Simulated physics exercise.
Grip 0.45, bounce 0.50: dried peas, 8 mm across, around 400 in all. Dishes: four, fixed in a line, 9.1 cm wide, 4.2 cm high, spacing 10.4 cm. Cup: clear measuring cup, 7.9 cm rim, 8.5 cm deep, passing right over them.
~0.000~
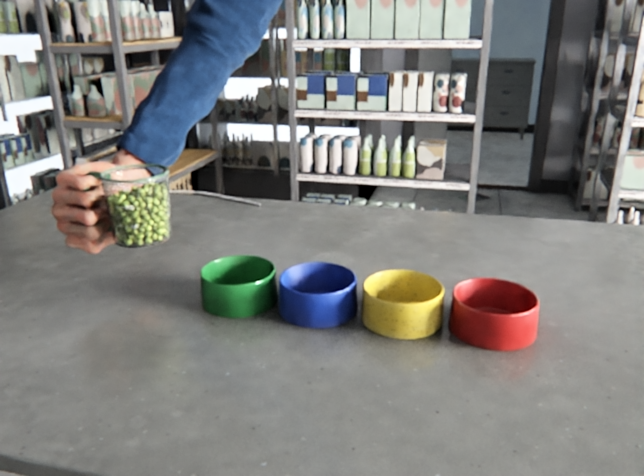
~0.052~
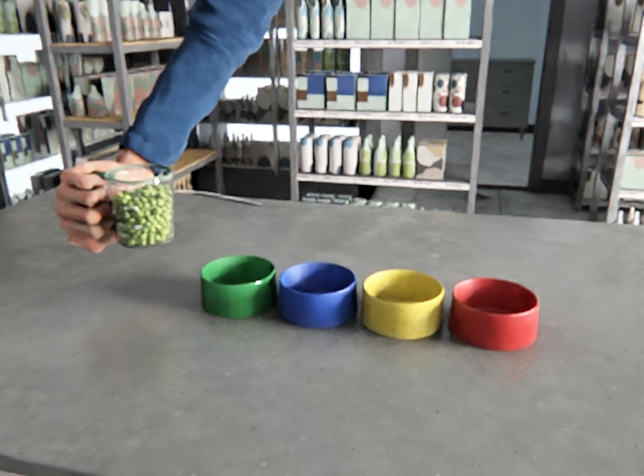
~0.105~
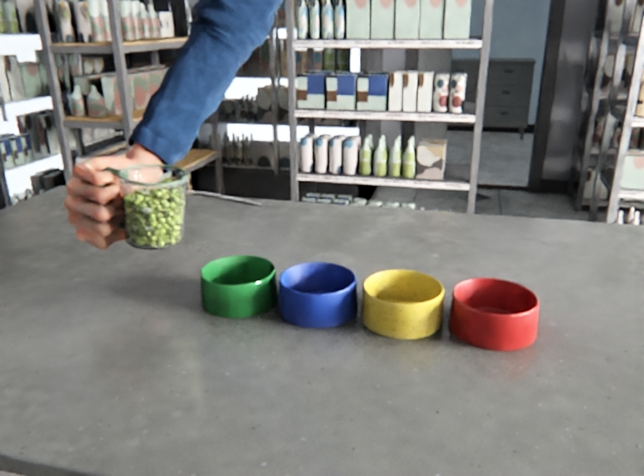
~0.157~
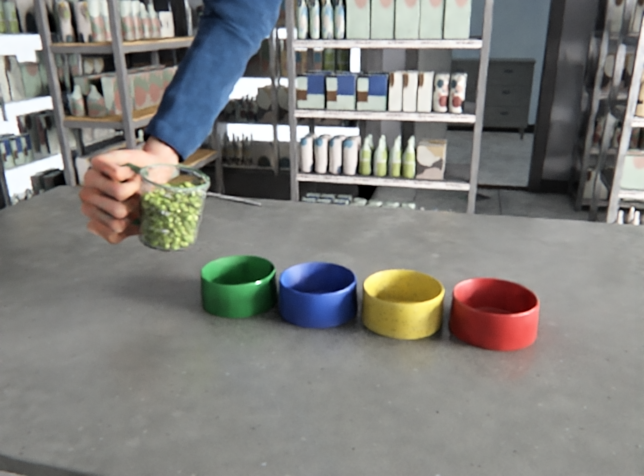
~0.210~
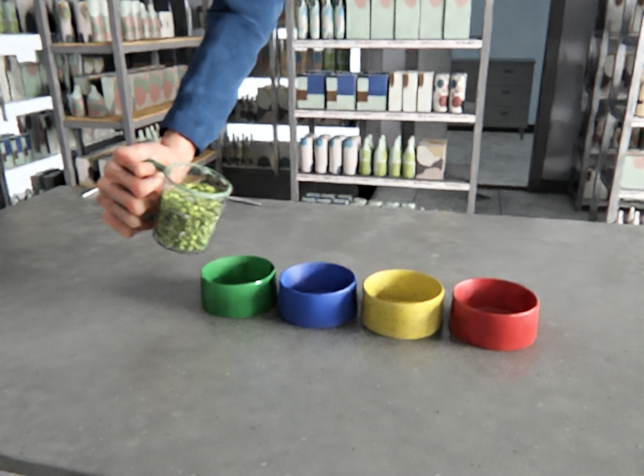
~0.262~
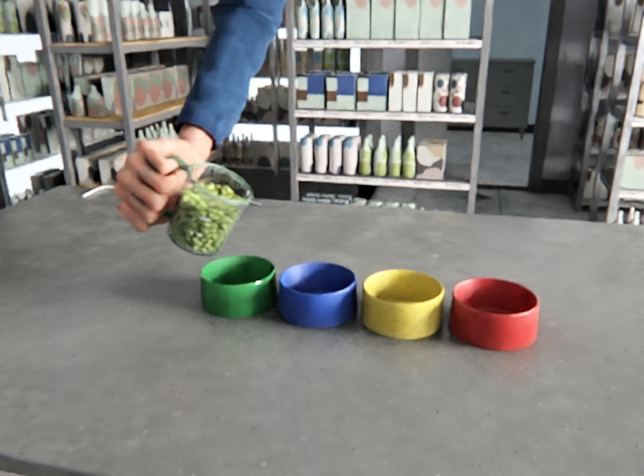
At the start, a hand in a blue sleeve holds a clear cup of green peas upright at the left, beyond a row of green, blue, yellow and red dishes on a gray table. The hand moves the cup a short way right while tilting it rightward, until it leans noticeably above the green dish, the peas still inside.
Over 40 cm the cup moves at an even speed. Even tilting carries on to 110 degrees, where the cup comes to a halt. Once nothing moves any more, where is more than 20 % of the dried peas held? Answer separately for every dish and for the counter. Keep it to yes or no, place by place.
Place by place: Red yes, blue no, green no, yellow no, counter yes.
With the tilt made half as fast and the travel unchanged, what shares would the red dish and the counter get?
I'd say red ends at 90 while the counter ends at 10.
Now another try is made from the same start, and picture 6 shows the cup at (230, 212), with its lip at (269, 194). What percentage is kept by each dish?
Dish by dish: Red 80 percent, blue 0 percent, green 0 percent, yellow 0 percent.
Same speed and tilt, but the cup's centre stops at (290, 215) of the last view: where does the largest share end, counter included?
The biggest share ends at blue.
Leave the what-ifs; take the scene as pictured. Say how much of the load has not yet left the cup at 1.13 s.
Around 5 in a hundred.
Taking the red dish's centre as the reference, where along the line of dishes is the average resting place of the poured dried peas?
About 4 cm, toward higher x.
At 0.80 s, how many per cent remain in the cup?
Some 85 per cent of the load.
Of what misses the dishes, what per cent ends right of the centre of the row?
That works out to close to 100 per cent.
Then, at 0.59 s, tilt 76 degrees; cup holds 100 %.
After 0.80 s, tilt 106 degrees; cup holds 85 %, red 5 %, yellow 5 %.
Then, at 1.13 s, tilt 110 degrees; cup holds 5 %, red 65 %.
In the end, at 2.1 s, red 70 %, blue 0 %, green 0 %, yellow 5 %, counter 30 %.
